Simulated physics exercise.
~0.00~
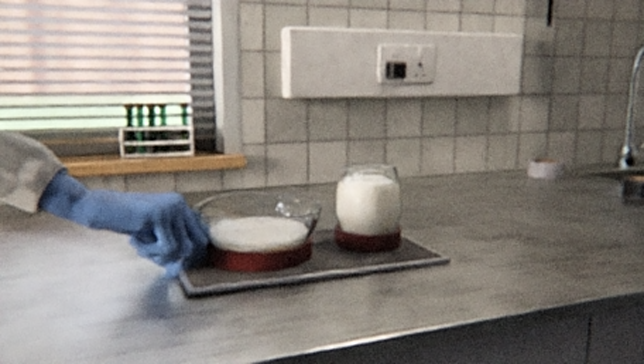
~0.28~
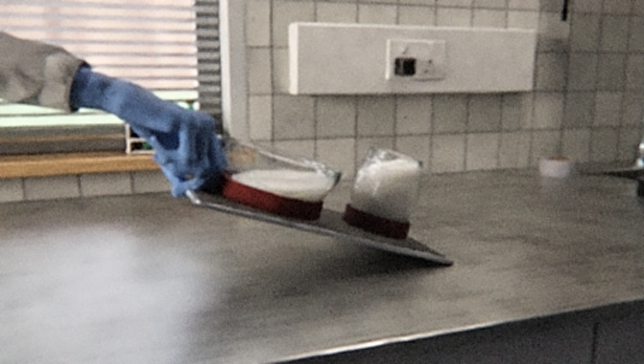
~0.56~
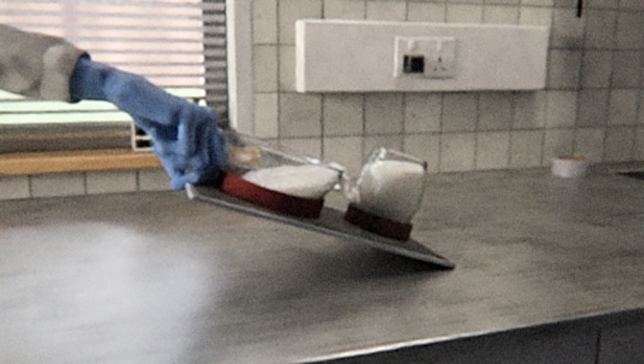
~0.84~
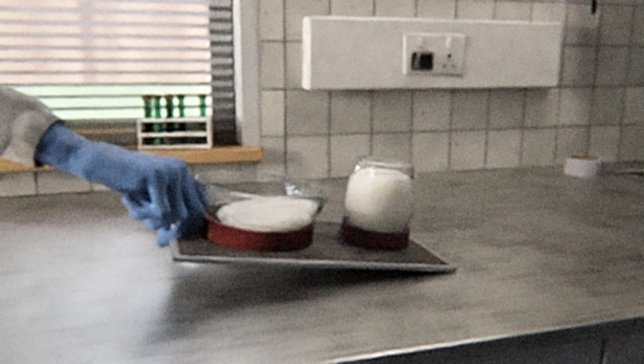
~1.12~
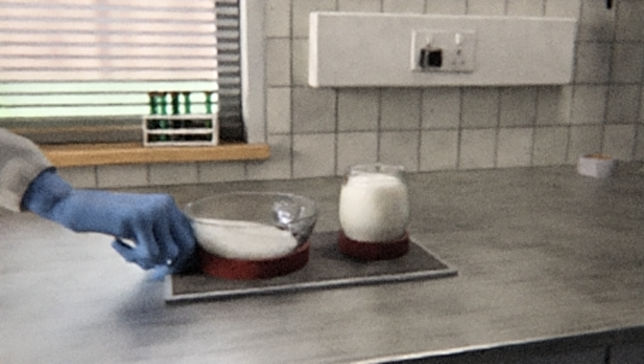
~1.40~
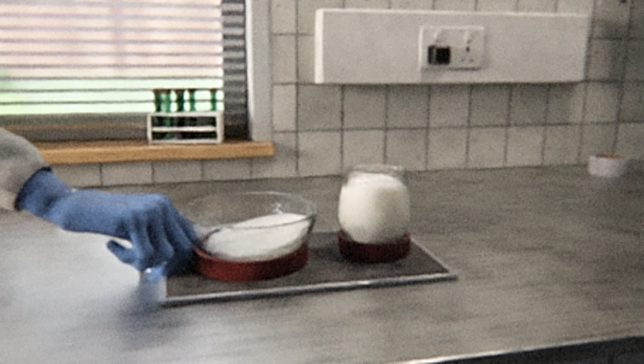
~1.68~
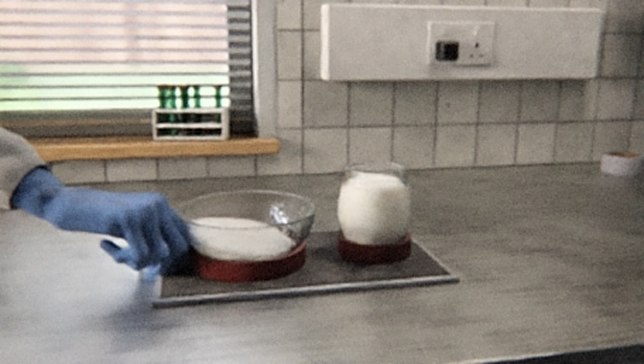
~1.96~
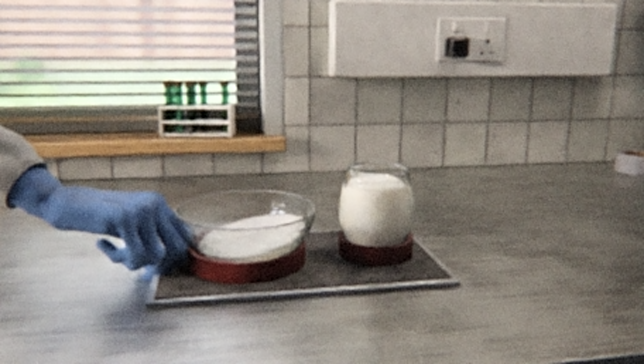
A blue-gloved hand lifts the left edge of a dark tray holding an open glass bowl and a round-bellied glass of milk, tilting it steeply rightward, then lowers it flat onto the grey counter, where both vessels remain upright in their red holders, still containing milk.
